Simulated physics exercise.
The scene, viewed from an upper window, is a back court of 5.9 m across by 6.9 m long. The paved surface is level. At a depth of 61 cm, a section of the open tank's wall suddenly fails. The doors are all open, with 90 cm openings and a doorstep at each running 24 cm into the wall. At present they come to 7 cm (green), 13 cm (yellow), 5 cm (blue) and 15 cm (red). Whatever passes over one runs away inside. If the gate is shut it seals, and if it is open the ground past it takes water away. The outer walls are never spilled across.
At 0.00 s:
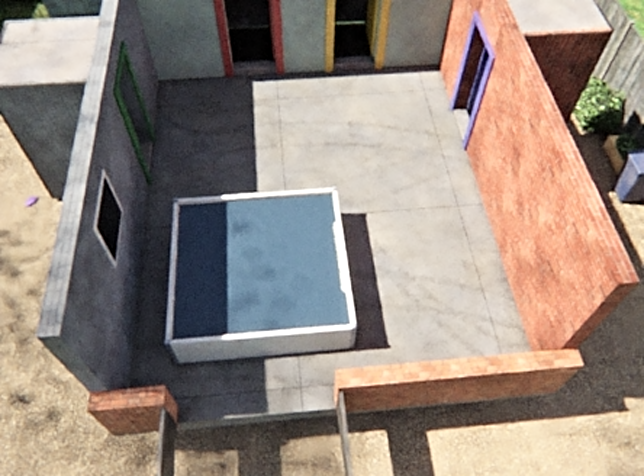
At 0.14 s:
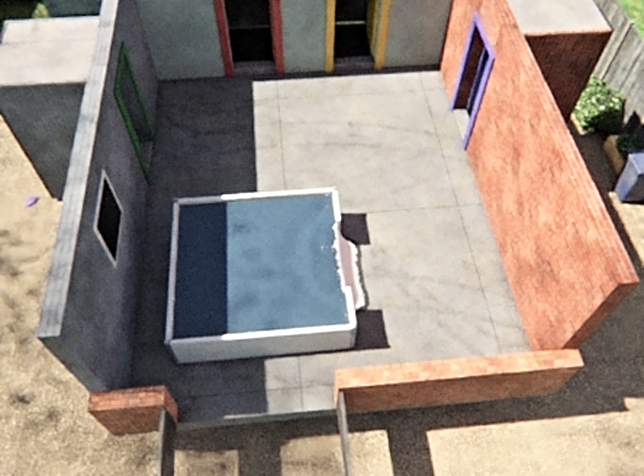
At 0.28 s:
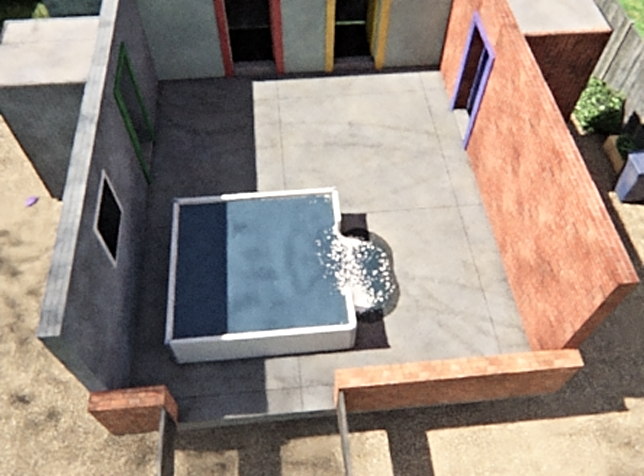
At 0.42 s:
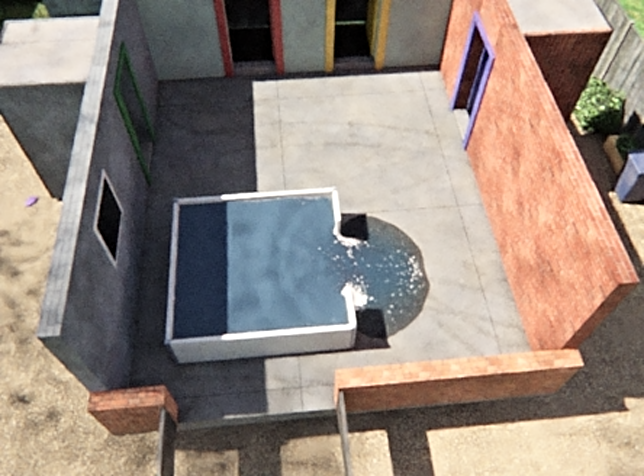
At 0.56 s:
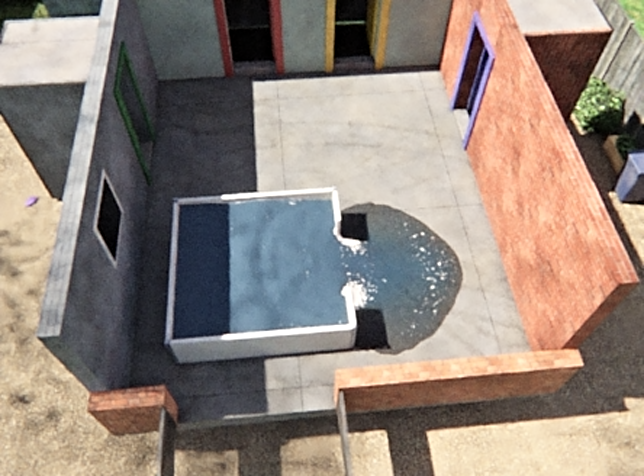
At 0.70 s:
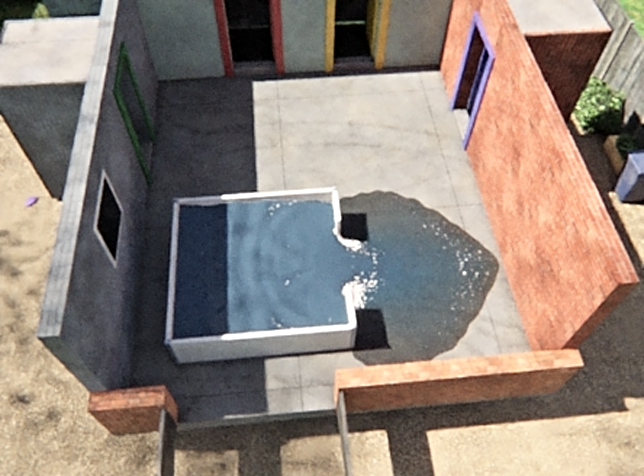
Water bursts through the right side of an open tank and spreads across the paved court.
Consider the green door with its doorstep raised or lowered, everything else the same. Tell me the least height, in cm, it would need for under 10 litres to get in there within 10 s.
You would need roughly 6.5 cm.
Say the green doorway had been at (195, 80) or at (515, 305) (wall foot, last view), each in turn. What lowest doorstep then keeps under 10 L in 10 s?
About 9.0 cm, then about 29 cm.
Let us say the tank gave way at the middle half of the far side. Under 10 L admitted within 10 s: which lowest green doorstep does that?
A minimum of about 12.5 cm.
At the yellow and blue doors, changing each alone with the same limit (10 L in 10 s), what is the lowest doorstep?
Some 12.5 cm for yellow, some 7.0 cm for blue.
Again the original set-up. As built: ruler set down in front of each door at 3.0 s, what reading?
Green door 0 cm, yellow door 0 cm, blue door 9 cm, red door 0 cm.
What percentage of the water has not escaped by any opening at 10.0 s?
What remains is some 92 per cent of the water.
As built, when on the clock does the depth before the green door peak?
It peaks around 9.5 s.
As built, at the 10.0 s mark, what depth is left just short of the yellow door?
It comes to about 10.0 centimetres deep.
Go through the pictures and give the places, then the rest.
In the first picture, still water, 61 cm deep, in the open tank at (259, 262); the green door at (137, 121) is dry.
In the second picture, the gap is at (340, 268), the front 0.3 m out at (363, 305); the back of the open tank holds 61 cm.
In the third picture, the gap is at (340, 270), the front 0.8 m out at (394, 289); the back of the open tank holds 61 cm.
In the fourth picture, water pours out at (340, 270) and has run 1.3 m, to (424, 287); about 8 cm deep outside, 61 cm at the back.
In the fifth picture, water pours out at (340, 269) and has run 1.9 m, to (457, 271); about 6 cm deep outside, 61 cm at the back.
In the sixth picture, the front is at (493, 268), 2.5 m from the gap at (340, 269); 5.0 m2 of floor is wet, 61 cm left at the back; 3.7 m in a straight line remain to the green door at (137, 121).
After 1.4 s water covers 25 % of the floor, deepest (36 cm) near (355, 279); it has not reached the green door.
After 3.0 s water covers 35 % of the floor, deepest (34 cm) near (500, 277); it has not reached the green door.
After 10.0 s water covers 95 % of the floor, deepest (14 cm) near (167, 87); 11 cm at the green door, 7 litres in over its 7 cm doorstep.
At the green door as built, the water arrived by 6.8 s and peaked near 11 cm at 9.6 s.
With a doorstep of 6 cm, 12 litres would have come in within the 10 s; with 7 cm, 7 litres. So under 10 litres takes about 6.5 cm.
